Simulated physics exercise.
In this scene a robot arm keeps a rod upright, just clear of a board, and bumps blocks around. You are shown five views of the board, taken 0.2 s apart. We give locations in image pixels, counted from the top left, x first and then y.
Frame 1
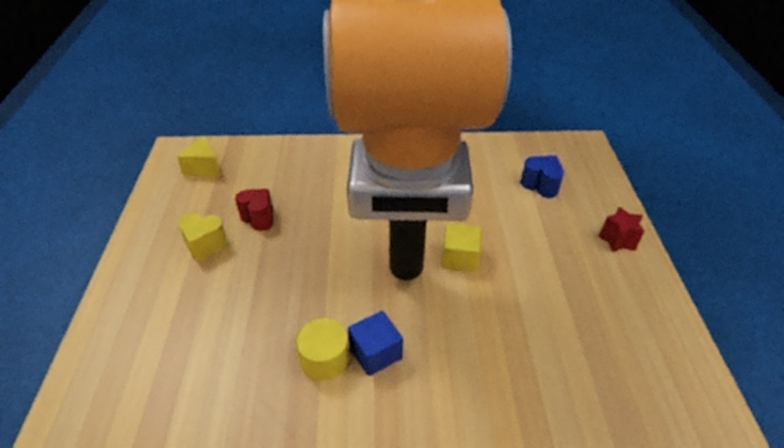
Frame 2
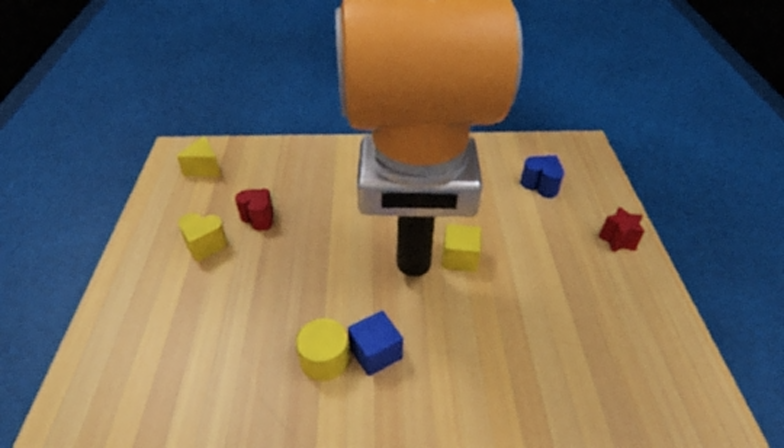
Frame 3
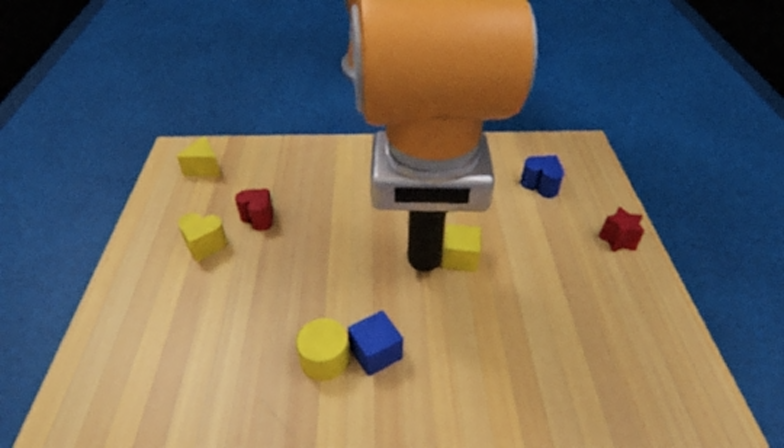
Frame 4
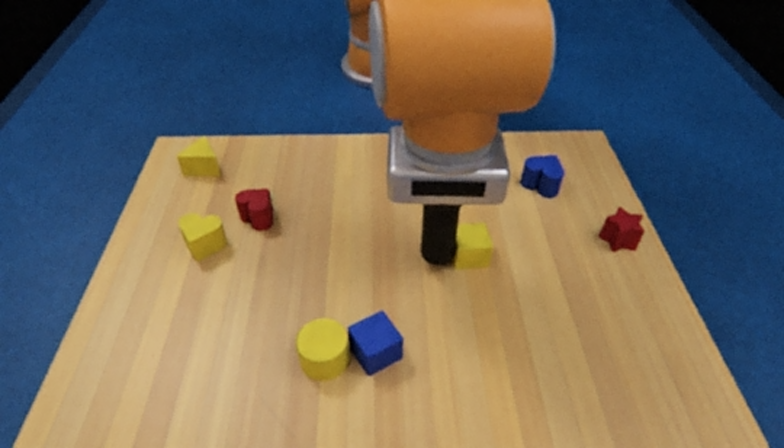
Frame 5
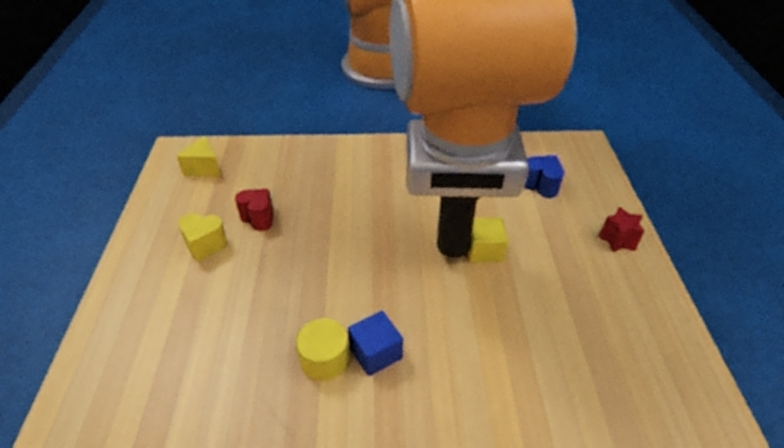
An orange robot arm slid its black rod right and slightly away across a wooden board, nudging a yellow block the same way, while the other red, blue and yellow blocks stayed still.
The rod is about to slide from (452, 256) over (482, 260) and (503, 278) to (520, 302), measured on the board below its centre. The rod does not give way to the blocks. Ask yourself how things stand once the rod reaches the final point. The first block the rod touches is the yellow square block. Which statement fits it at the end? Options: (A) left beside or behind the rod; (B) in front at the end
A
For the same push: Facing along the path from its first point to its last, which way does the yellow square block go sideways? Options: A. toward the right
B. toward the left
B.
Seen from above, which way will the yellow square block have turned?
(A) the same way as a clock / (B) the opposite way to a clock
B.
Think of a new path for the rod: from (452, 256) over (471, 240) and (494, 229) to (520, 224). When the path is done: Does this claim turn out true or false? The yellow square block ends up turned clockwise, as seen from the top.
True.
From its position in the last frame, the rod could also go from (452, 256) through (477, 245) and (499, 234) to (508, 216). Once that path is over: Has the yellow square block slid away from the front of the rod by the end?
Yes, that is what happens.
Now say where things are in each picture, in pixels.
The first frame shows rod's lower end (406, 268); yellow square block (463, 237).
The second frame shows rod (414, 265); blocks still.
The third frame shows rod (424, 260); blocks still.
The fourth frame shows rod (437, 254); yellow square block (472, 235).
The fifth frame shows rod (453, 247); yellow square block (488, 229).
What follows on the original path. Halfway along, rod (496, 260); yellow square block (515, 226), turned 40° anticlockwise.
At the end, rod (522, 293); yellow square block (515, 226), turned 40° anticlockwise.
